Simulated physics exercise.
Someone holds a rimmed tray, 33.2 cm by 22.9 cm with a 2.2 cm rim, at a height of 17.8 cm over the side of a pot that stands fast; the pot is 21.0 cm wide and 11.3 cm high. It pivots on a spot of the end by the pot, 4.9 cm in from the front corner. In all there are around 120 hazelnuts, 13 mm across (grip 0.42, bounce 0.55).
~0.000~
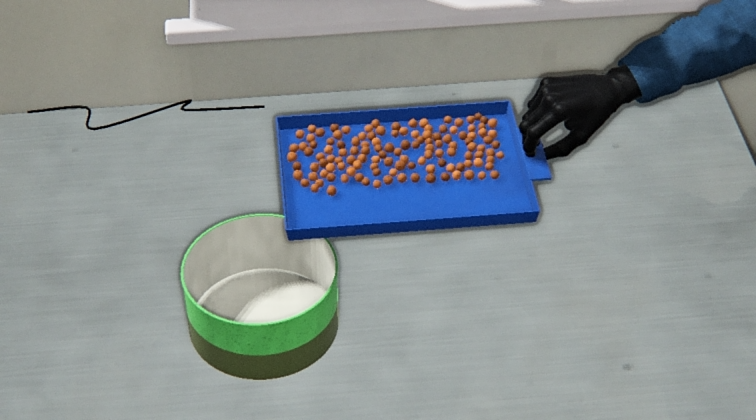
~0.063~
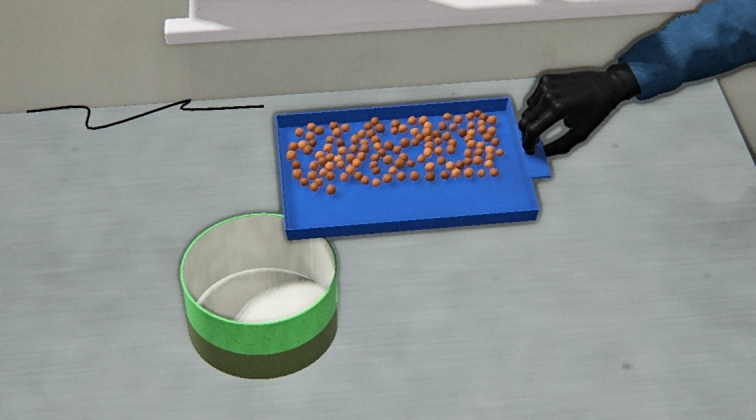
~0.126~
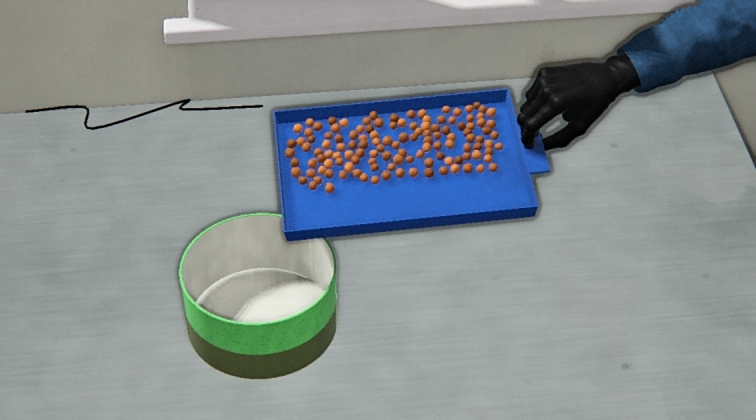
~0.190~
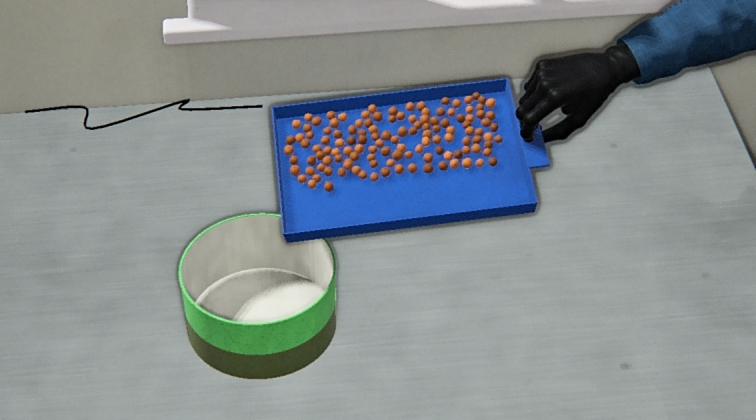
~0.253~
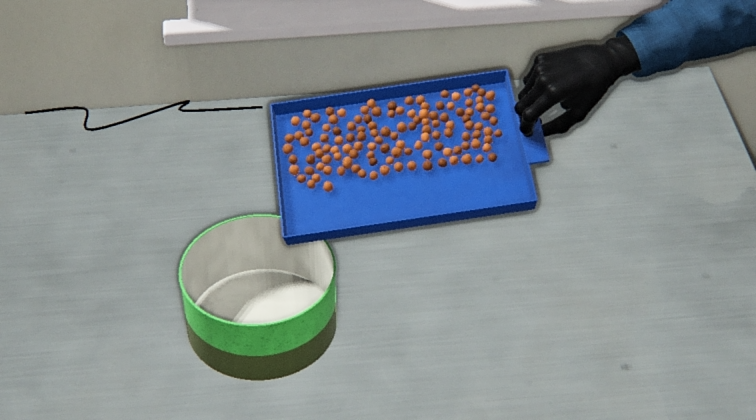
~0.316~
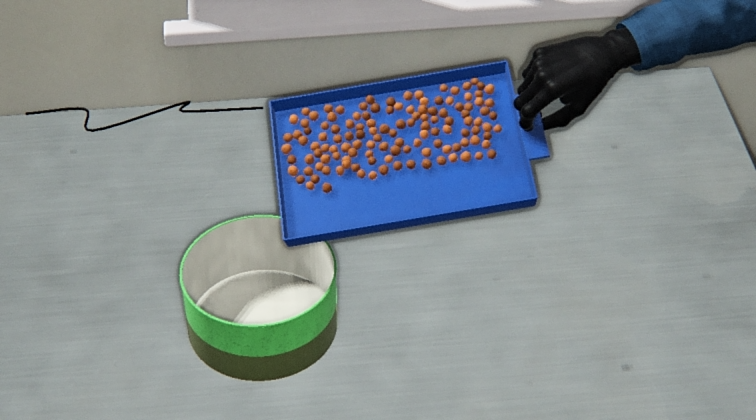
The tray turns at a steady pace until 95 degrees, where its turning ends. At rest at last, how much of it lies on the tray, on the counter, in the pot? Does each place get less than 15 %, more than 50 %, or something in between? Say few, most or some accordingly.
Left on the tray: Few. Counter: Some. Pot: Most.
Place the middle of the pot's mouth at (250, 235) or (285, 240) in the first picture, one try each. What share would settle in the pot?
In order, about 20 and about 60 per cent.
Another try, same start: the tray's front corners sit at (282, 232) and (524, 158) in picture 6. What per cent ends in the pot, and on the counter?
Pot 60 % / counter 40 %.
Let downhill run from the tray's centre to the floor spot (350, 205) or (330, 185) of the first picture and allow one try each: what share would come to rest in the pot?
Around 100 % for the first direction, around 50 % for the second.
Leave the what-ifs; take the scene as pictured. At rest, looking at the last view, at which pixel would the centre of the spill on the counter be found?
(358, 392).
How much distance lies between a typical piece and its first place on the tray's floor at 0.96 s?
Roughly 13 cm.
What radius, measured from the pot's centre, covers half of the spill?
I'd say close to 18 centimetres.
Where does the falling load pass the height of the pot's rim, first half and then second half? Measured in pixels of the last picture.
Roughly (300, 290) to begin with, later roughly (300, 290).
After 0.96 s, tilt 53 degrees; the tray holds 100 %, the pot 0 %.
After 1.38 s, tilt 77 degrees; the tray holds 95 %, the pot 5 %.
Then, at 1.89 s, tilt 95 degrees; the tray holds 20 %, the pot 50 %.
In the end, at 2.9 s, tray 0 %, counter 30 %, pot 70 %.
